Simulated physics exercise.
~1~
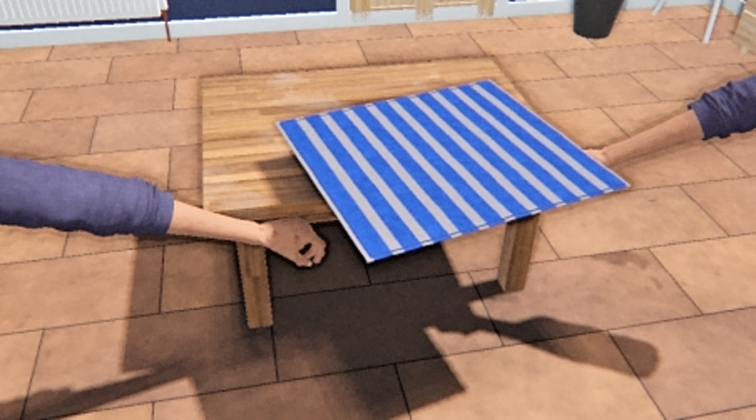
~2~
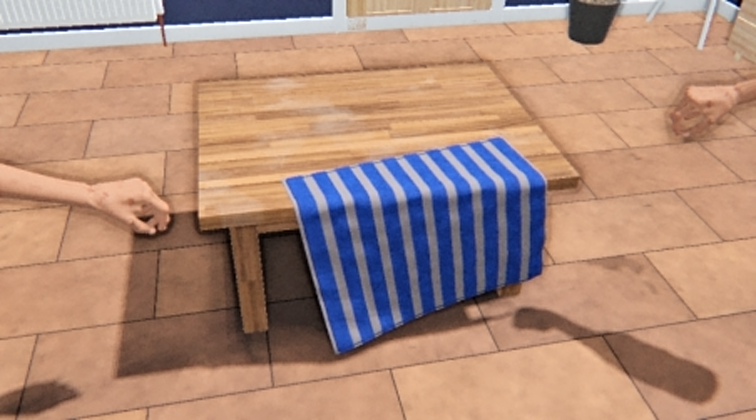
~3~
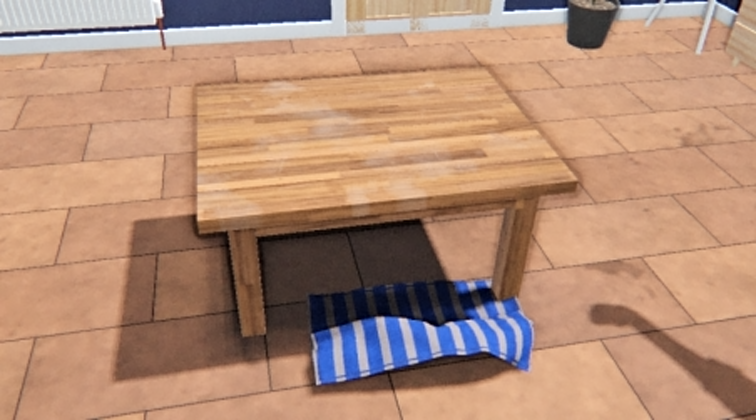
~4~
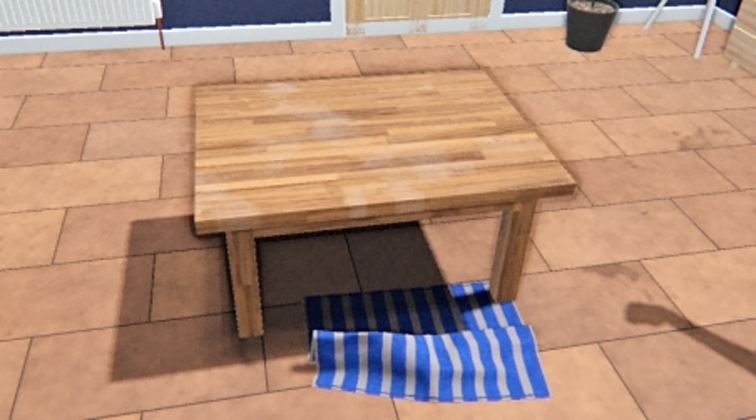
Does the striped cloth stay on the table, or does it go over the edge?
It goes over the near edge. The cloth ends up crumpled on the tiled floor in front of the table.
A blue and white striped cloth slides off a wooden table's near edge onto the floor.
